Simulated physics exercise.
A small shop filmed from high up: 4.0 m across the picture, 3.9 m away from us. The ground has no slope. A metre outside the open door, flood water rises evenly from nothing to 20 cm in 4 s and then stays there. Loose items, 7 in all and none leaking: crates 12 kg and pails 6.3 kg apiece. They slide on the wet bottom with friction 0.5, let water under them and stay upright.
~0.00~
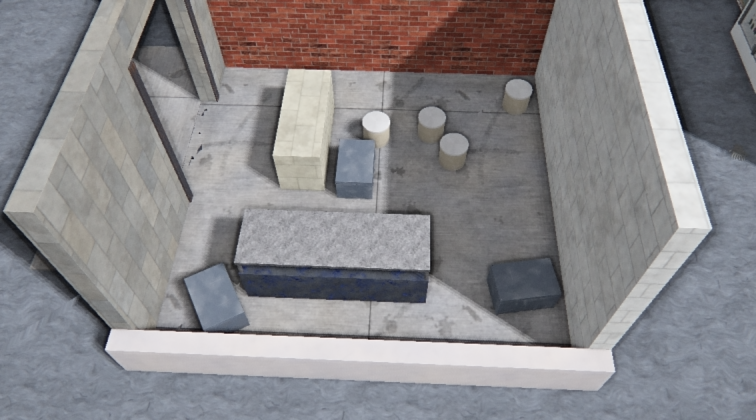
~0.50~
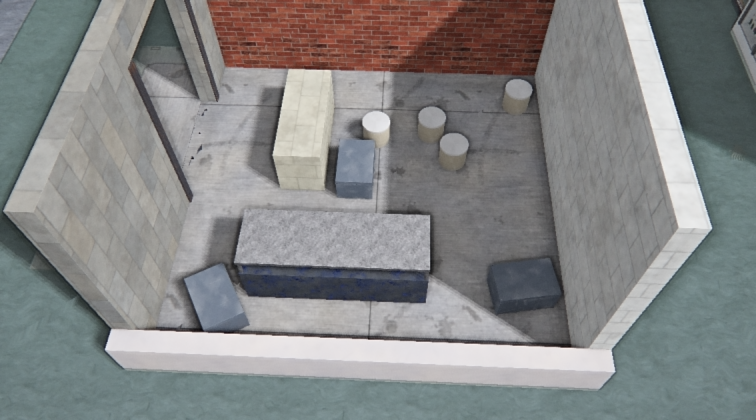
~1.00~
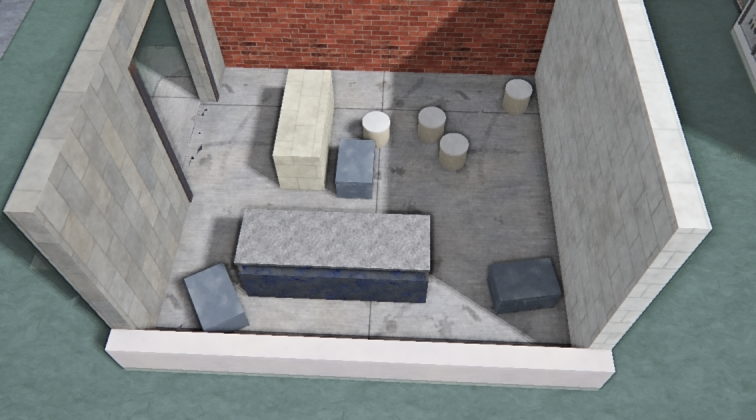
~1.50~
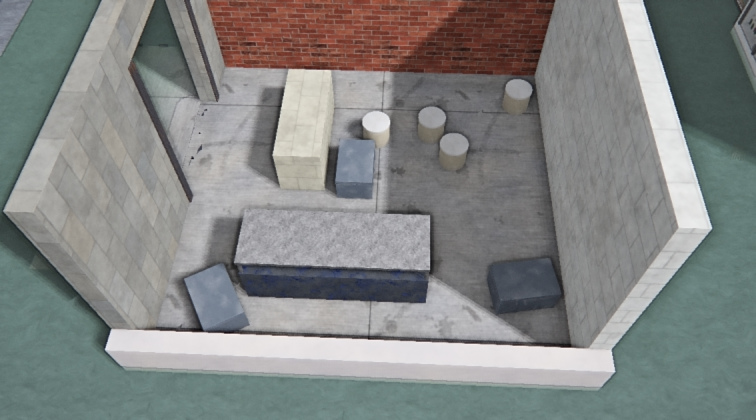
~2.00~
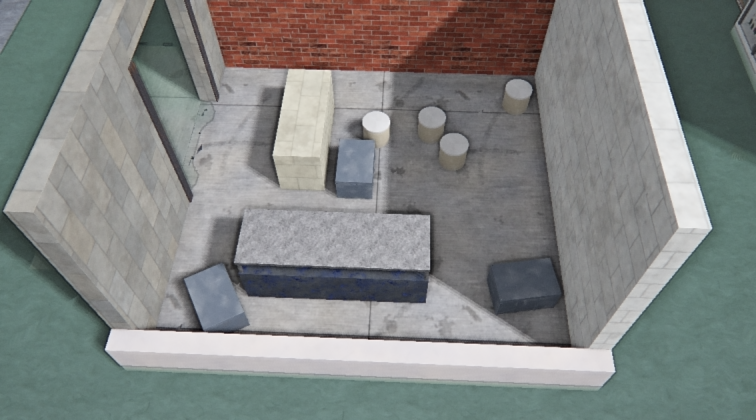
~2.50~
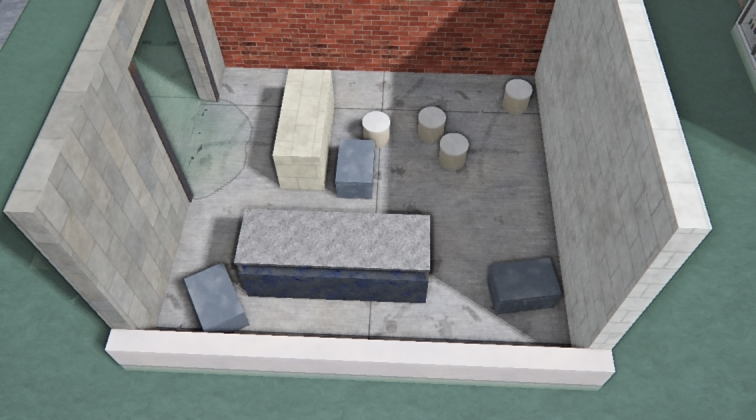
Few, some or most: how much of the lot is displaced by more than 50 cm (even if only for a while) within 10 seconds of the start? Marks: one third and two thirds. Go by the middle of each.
It is under a third.
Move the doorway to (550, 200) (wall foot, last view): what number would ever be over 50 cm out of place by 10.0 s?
Then 4.
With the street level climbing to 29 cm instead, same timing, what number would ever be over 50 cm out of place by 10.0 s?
In that case 5 of them.
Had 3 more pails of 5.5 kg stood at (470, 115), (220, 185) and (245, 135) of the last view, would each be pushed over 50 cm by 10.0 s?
In that order: Under, past it, more.
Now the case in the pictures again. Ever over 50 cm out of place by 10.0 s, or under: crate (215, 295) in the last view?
It is over.
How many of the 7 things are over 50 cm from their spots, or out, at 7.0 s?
0 of them.
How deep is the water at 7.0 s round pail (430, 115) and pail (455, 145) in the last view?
About 4 and 2 cm.
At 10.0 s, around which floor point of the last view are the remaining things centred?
Near (440, 185).
After 3.5 s 0 of 7 are over 50 cm from their spots; 0 afloat.
After 4.5 s 0 of 7 are over 50 cm from their spots; 0 afloat.
After 7.0 s 0 of 7 are over 50 cm from their spots; 1 afloat.
After 10.0 s 1 of 7 are over 50 cm from their spots, and 1 have been at some point; 4 afloat.
